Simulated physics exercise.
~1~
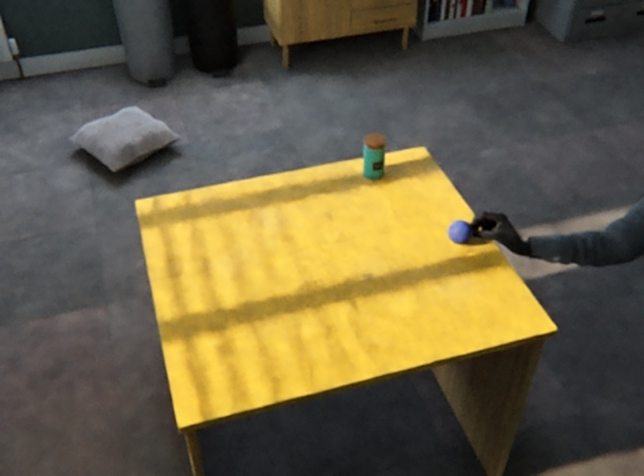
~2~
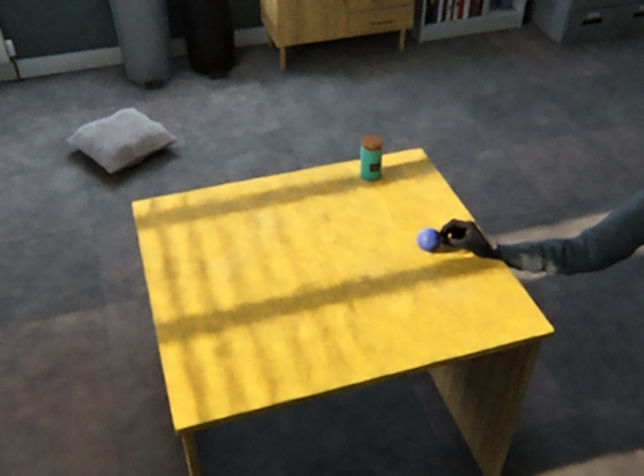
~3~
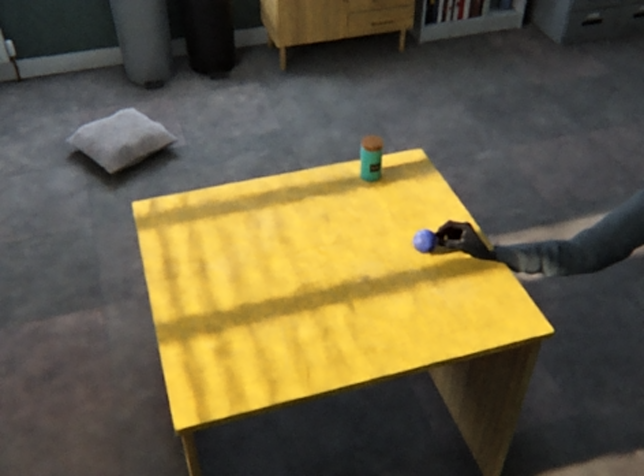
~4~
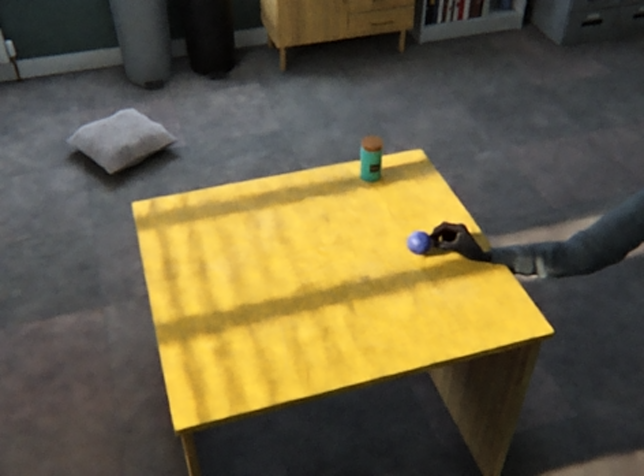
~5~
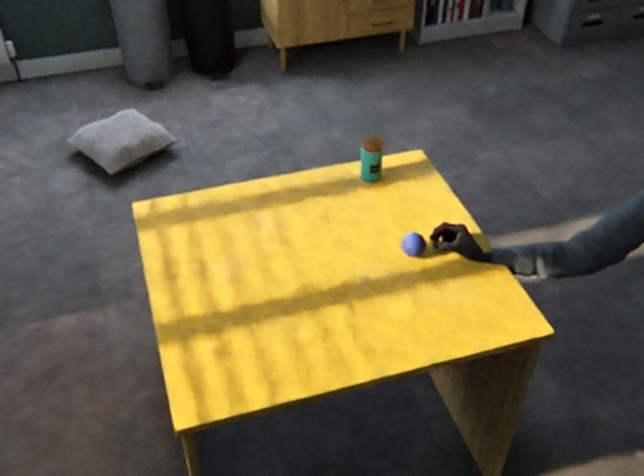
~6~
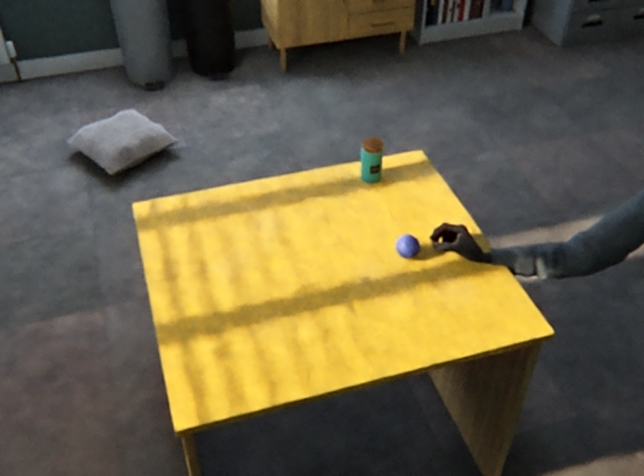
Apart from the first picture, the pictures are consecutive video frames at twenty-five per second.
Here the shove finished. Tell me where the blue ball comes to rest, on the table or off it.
I reckon it will still be atop the table.
Then, 0.30 s on from there, blue ball shifted well along near (368, 255).
Then, 0.60 s on from there, blue ball shifted well along near (338, 262).
In the end, moved from the start, blue ball. At the end, from the last picture's camera, blue ball near (307, 269).
